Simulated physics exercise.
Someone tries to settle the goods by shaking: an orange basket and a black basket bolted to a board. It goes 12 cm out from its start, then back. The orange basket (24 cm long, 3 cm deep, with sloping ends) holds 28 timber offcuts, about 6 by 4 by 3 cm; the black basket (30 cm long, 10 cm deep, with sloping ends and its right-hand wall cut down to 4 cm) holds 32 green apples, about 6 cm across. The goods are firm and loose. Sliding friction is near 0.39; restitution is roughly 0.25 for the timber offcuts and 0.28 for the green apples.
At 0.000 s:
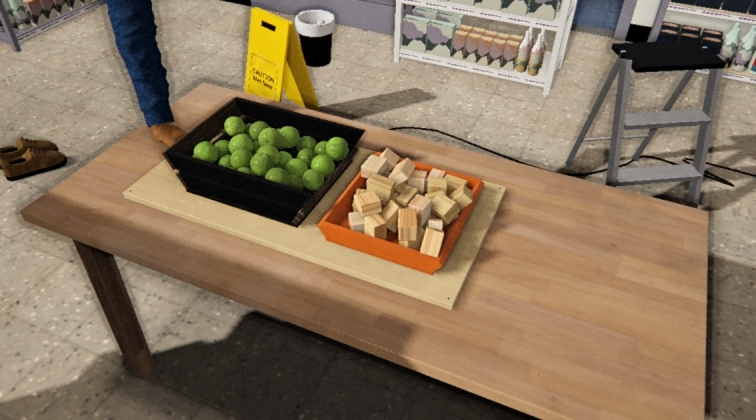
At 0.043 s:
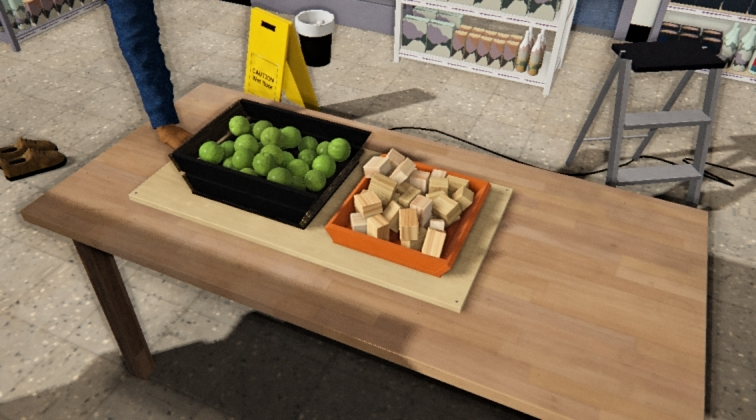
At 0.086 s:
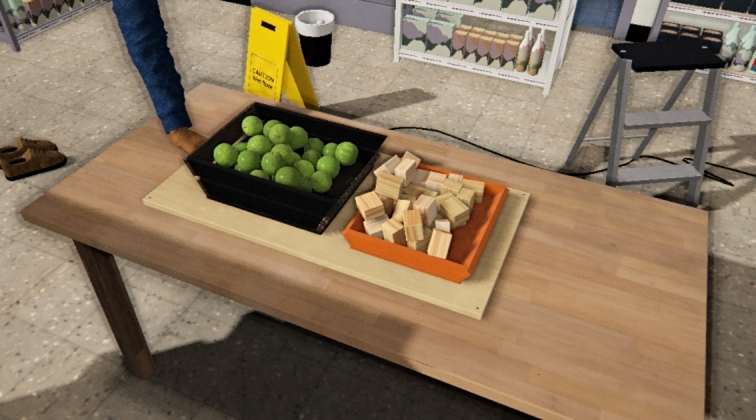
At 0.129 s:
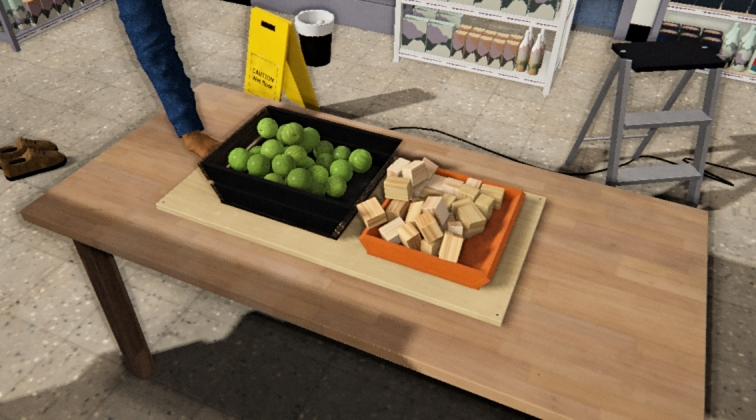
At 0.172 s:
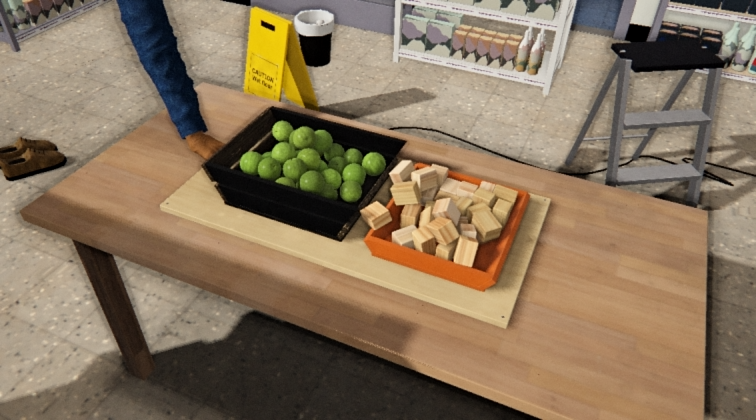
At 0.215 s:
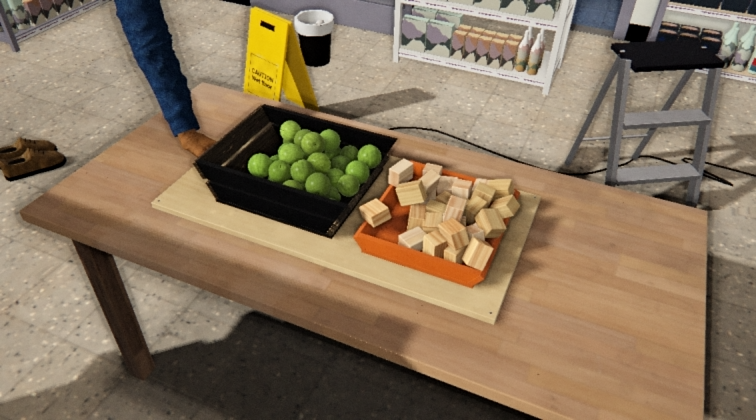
The clip shows a board carrying a black basket of green apples and an orange basket of wooden blocks sliding right across a table beside a person's arm, then back slightly left, as the apples and blocks shift inside.
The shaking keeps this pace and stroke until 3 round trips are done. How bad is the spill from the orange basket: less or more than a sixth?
More than one in six of the timber offcuts leave the orange basket.
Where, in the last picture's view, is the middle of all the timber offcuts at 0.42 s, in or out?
Around (427, 206).
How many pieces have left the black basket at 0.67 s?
Out by then, roughly: Black basket 2.
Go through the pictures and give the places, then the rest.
In the first frame (each is followed by its nearest rim corner in this view), orange basket, (439, 260); black basket, (310, 195); shifted 0 cm; none out.
The second frame shows orange basket, (447, 263); black basket, (317, 197); shifted 2 cm.
The third frame shows orange basket, (468, 269); black basket, (335, 202); shifted 6 cm.
The fourth frame shows orange basket, (487, 275); black basket, (352, 207); shifted 11 cm.
The fifth frame shows orange basket, (492, 277); black basket, (357, 209); shifted 12 cm.
The sixth frame shows orange basket, (481, 273); black basket, (347, 206); shifted 9 cm; none out.
After 0.42 s, orange basket 24 in, 4 out and black basket 32 in, 0 out.
After 0.67 s, orange basket 23 in, 5 out and black basket 30 in, 2 out.
After 1.03 s, orange basket 20 in, 8 out and black basket 30 in, 2 out.
Final count (at 1.49 s), orange basket 20 in, 8 out and black basket 30 in, 2 out. Asked share, 8 of 28, 29 per cent.
